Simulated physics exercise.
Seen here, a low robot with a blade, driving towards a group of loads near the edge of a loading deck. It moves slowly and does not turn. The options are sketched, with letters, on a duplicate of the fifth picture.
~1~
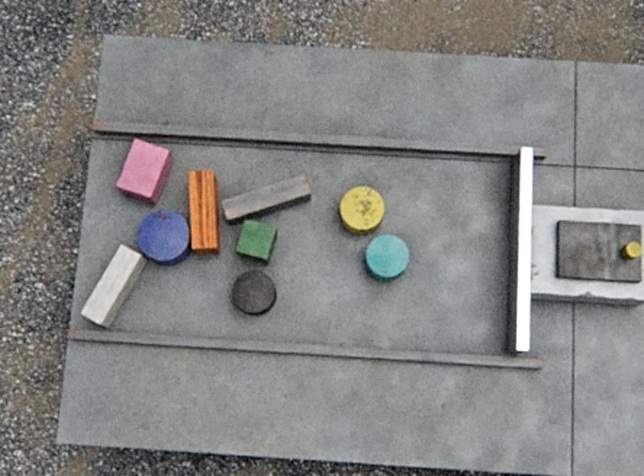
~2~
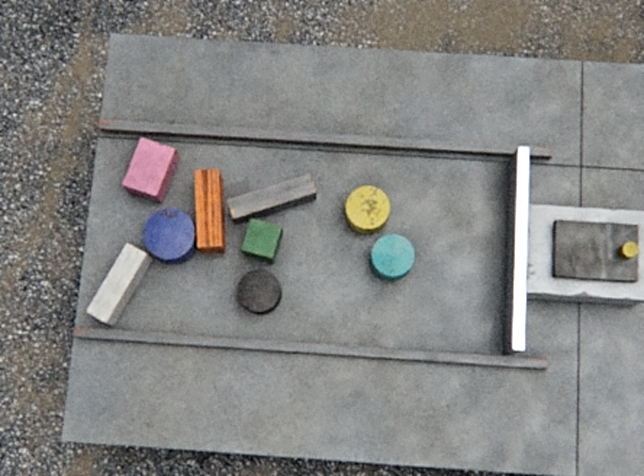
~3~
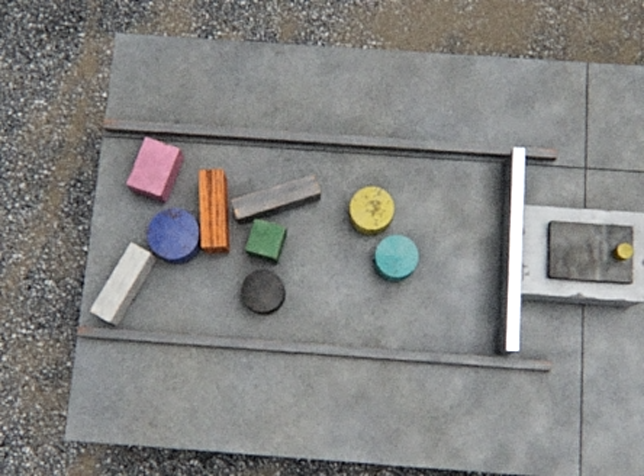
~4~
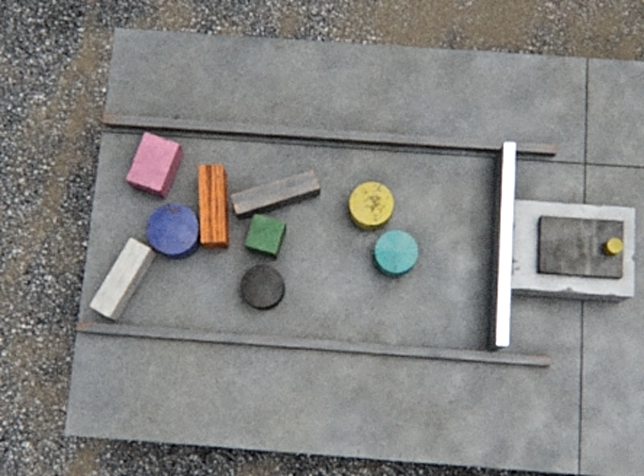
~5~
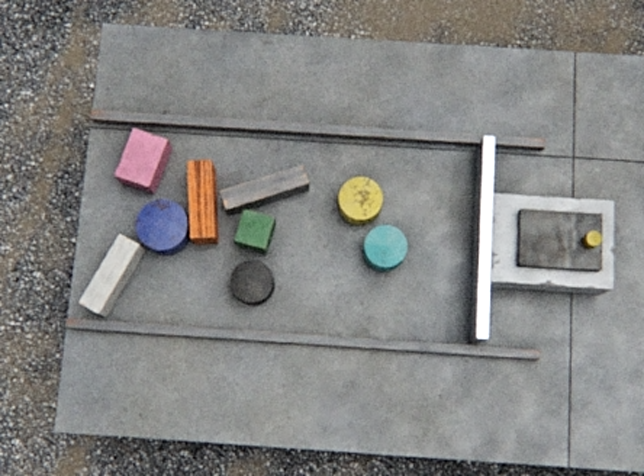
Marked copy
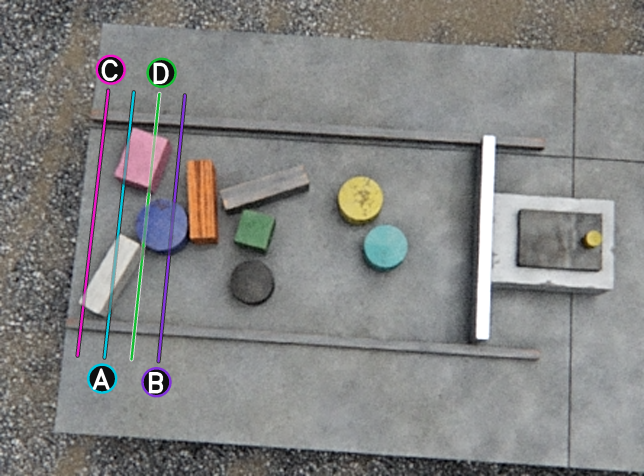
Low robot with a wide white blade creeping left between two rails on a grey deck, the scattered coloured blocks and discs unmoved.
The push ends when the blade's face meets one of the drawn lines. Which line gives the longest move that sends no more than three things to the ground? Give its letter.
The farthest such stop is D.
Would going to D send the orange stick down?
Yes.
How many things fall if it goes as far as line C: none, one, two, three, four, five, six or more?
Six or more.
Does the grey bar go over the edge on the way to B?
By then, no.
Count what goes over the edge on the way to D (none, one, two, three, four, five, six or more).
Three.
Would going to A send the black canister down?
No.
On the copy, A at (120, 221); B at (172, 225); C at (93, 220); D at (146, 223).
On D. First, robot (430, 232); yellow canister (336, 200); turquoise canister (334, 245).
Then, robot (305, 224); blue canister (114, 213); white bar (109, 280).
Finally, robot (209, 217); orange stick over the edge; blue canister over the edge; three fallen.
By contrast, A drops five; B is within the limit but short; C drops nine.
